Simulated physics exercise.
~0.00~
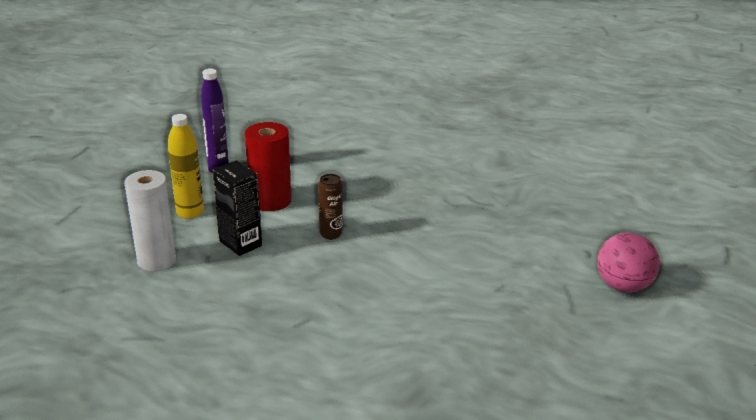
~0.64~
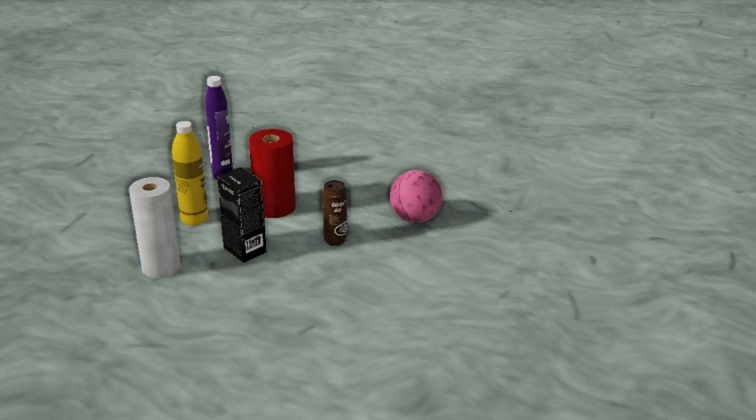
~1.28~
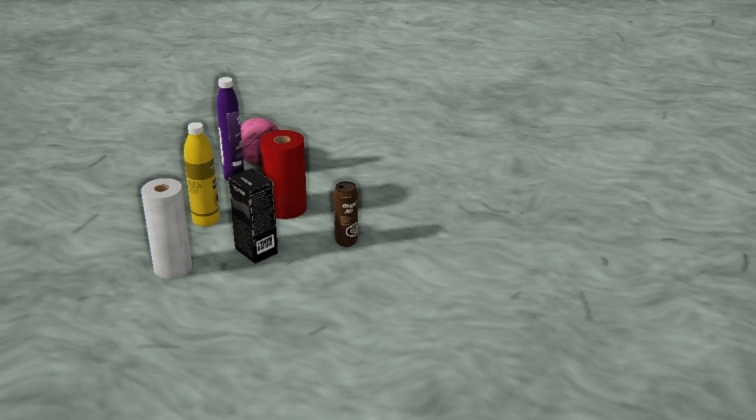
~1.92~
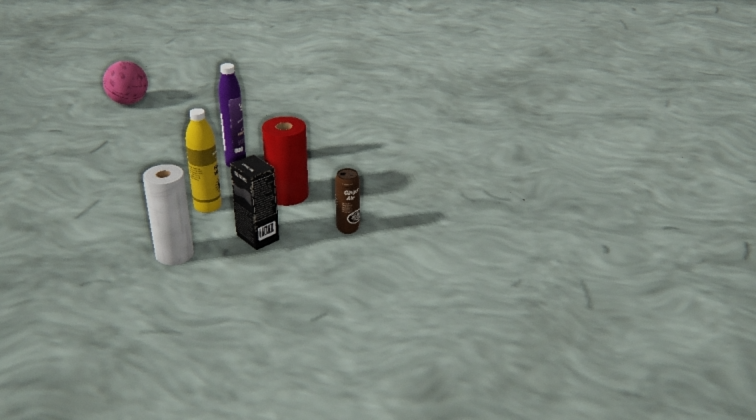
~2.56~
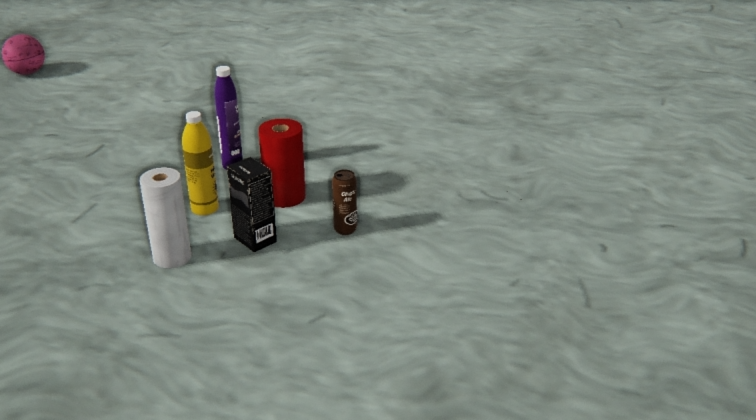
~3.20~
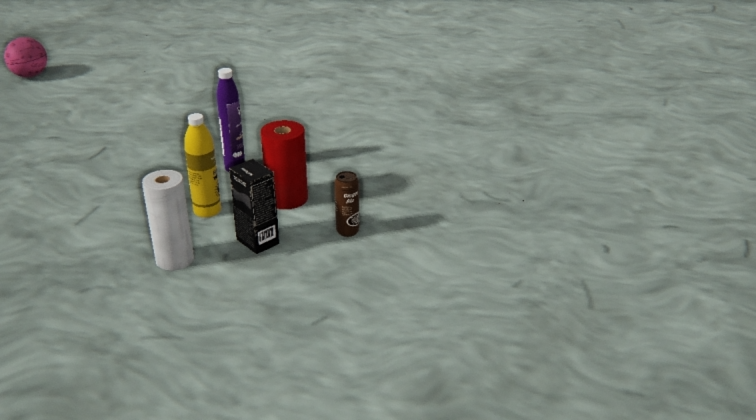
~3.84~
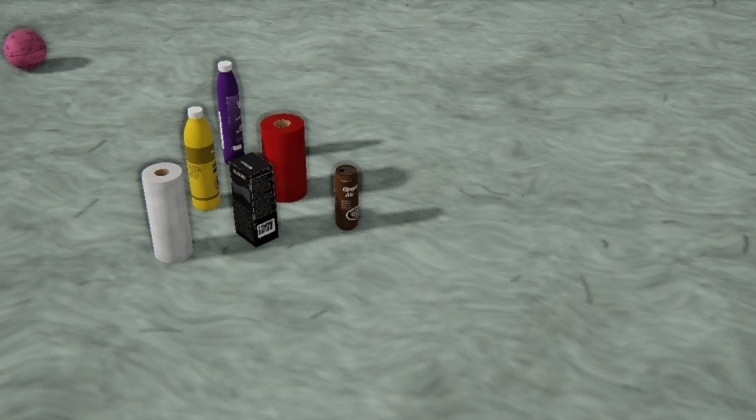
The clip opens on a pale, streaky floor where a white roll, a yellow bottle, a purple bottle, a black carton, a red roll and a small brown can stand grouped at left, with a pink ball off to the right. The ball rolls left and away, nearing the group beyond the brown can. It passes behind the red roll, partly hidden beside the purple bottle, then emerges on the far left side. It rolls on to the upper left edge and comes to rest there. All six standing objects remain upright in their places as the view sways slightly.
